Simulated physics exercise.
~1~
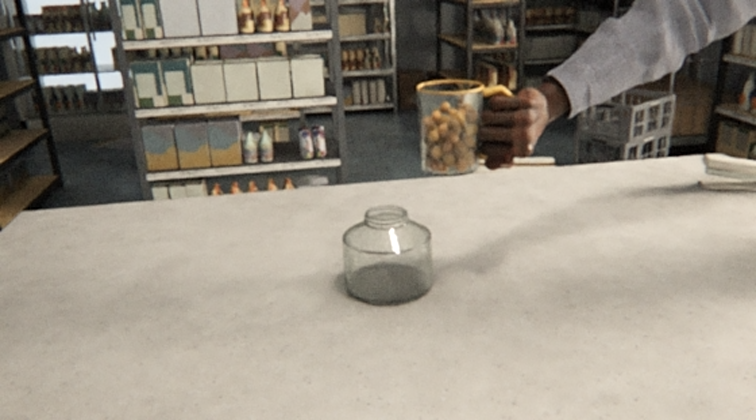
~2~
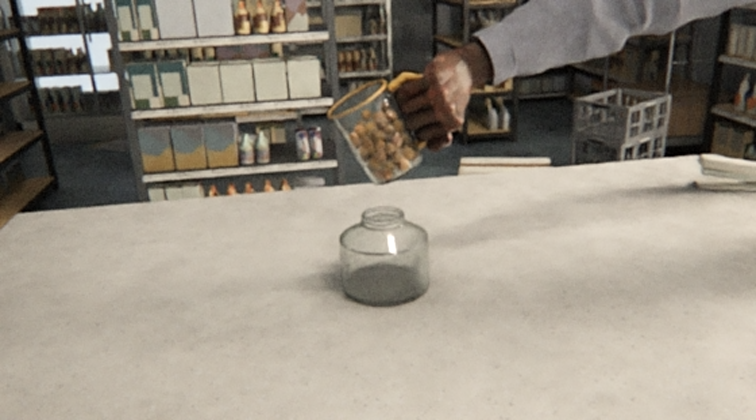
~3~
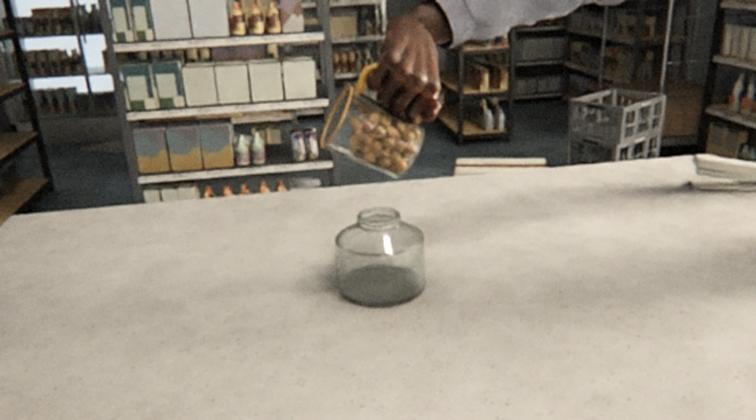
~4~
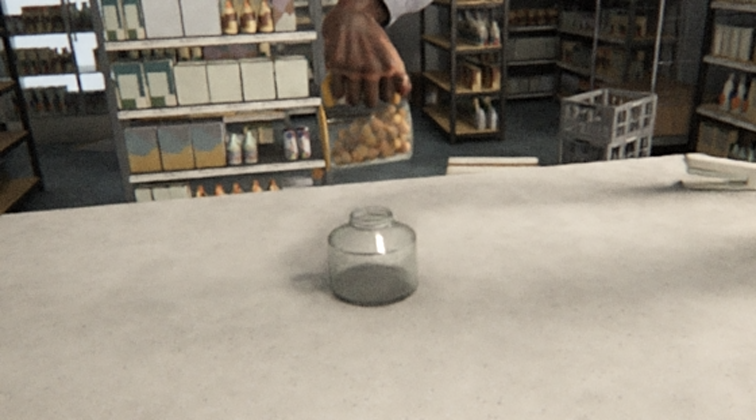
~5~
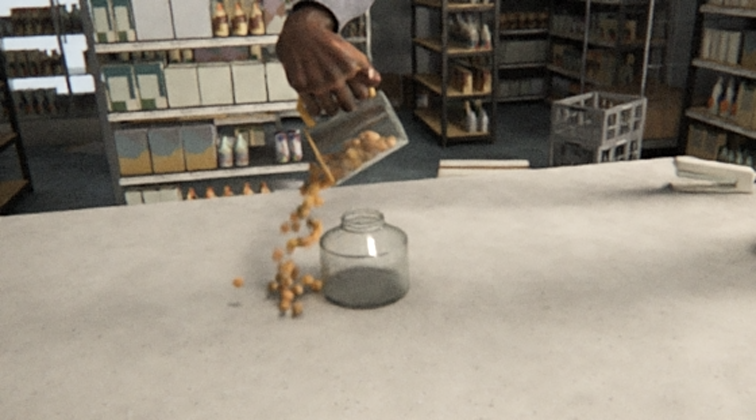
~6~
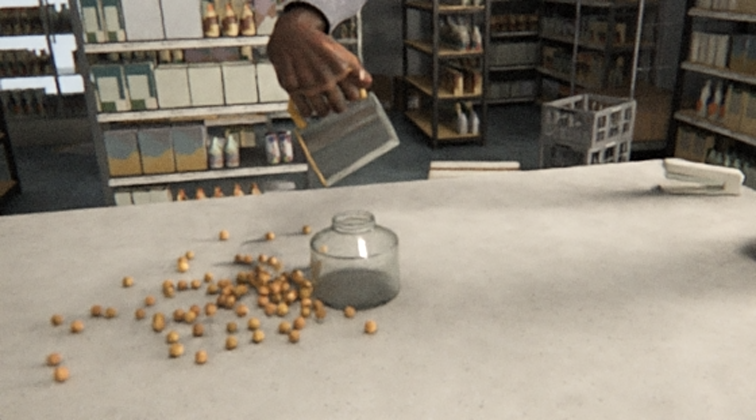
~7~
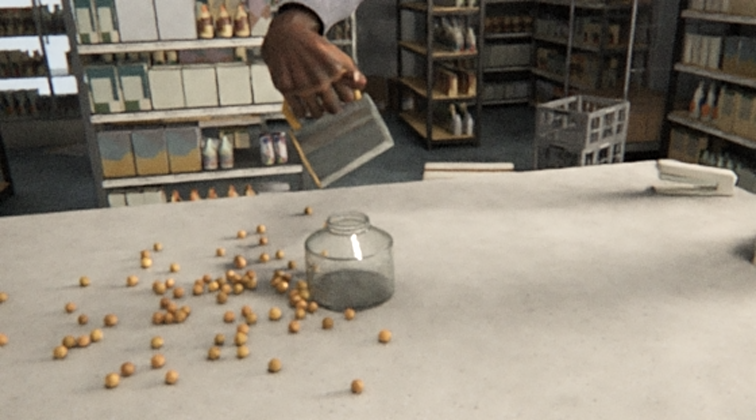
A hand tips a clear cup of wooden beads, spilling them all beside the jar.
